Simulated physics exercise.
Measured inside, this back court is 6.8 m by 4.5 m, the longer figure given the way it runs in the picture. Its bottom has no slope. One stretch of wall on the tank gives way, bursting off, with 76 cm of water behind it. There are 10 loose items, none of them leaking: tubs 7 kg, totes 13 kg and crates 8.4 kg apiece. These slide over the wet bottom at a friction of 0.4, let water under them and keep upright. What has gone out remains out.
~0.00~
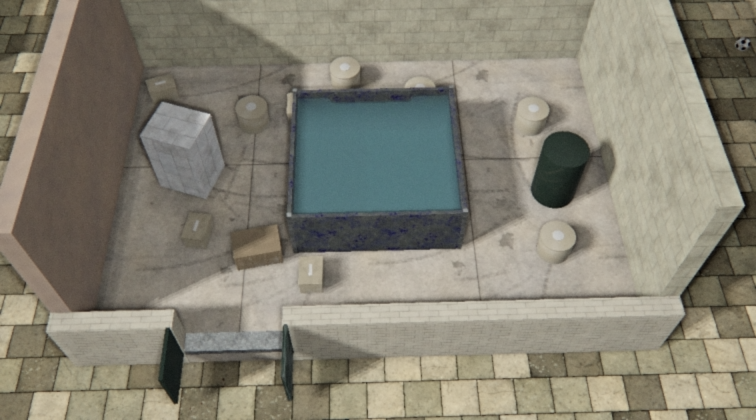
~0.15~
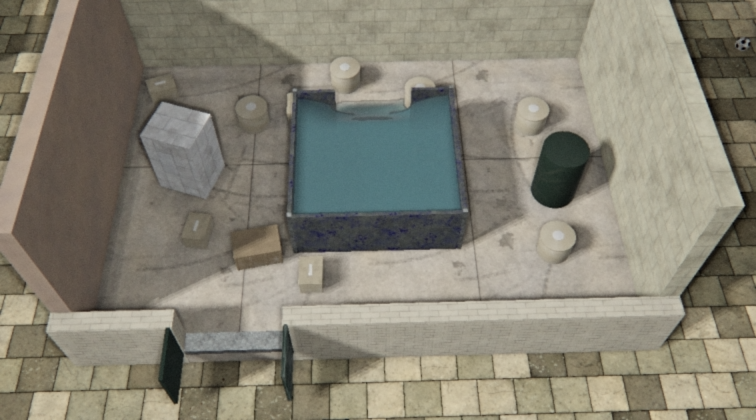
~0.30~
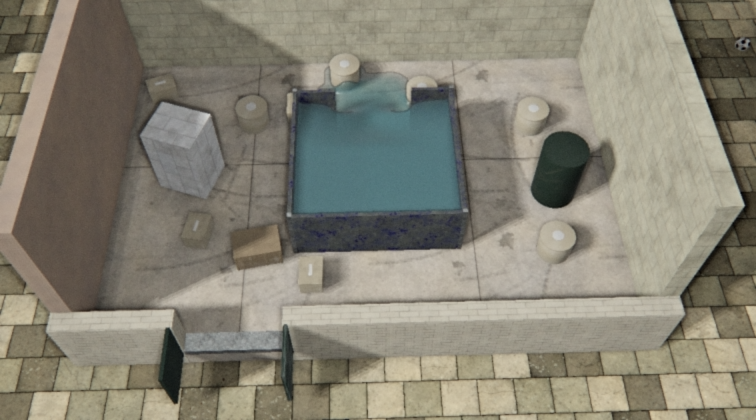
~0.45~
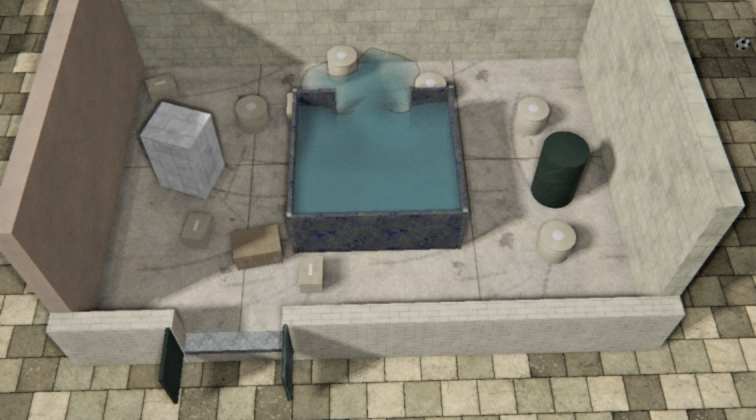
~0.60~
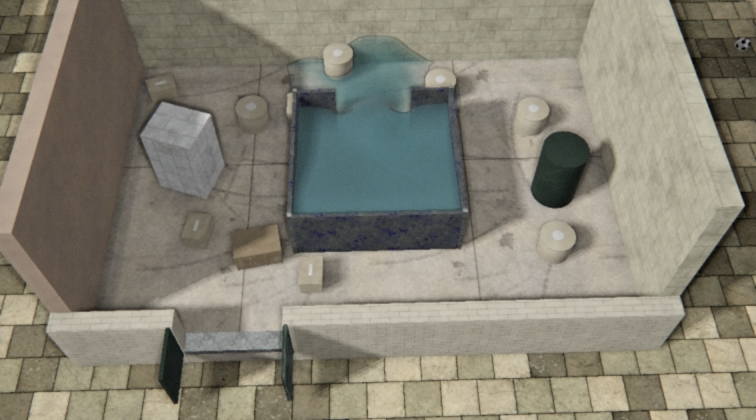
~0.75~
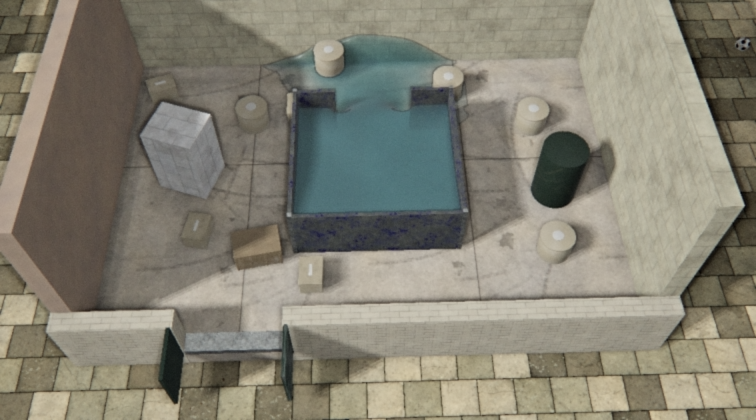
A tank's back wall opens and water pours out, pushing two pale round tubs apart.
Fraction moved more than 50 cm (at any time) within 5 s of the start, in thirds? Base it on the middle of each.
Looks like the middle band.
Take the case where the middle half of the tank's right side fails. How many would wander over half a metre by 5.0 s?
Then 9.
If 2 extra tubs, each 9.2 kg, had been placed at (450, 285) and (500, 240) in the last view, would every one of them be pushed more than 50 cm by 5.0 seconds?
One by one I'd say not that far and not that far.
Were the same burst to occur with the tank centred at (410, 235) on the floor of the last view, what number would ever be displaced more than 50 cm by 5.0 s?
Then the count would be 6.
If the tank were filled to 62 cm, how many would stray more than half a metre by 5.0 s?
In that case 5 of them.
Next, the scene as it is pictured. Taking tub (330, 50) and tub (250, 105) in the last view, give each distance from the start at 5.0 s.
First: 400 cm. Second: 120 cm.
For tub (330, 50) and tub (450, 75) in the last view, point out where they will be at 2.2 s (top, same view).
Around (138, 142) and (510, 124).
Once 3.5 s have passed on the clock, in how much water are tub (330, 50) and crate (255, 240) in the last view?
Close to 4 and 0 centimetres.
After 1.1 s 2 of 10 are over 50 cm from their spots; 1 afloat.
After 2.2 s 3 of 10 are over 50 cm from their spots; 1 afloat.
After 3.5 s 5 of 10 are over 50 cm from their spots; 1 afloat.
After 5.0 s 5 of 10 are over 50 cm from their spots, and 5 have been at some point; 3 afloat.
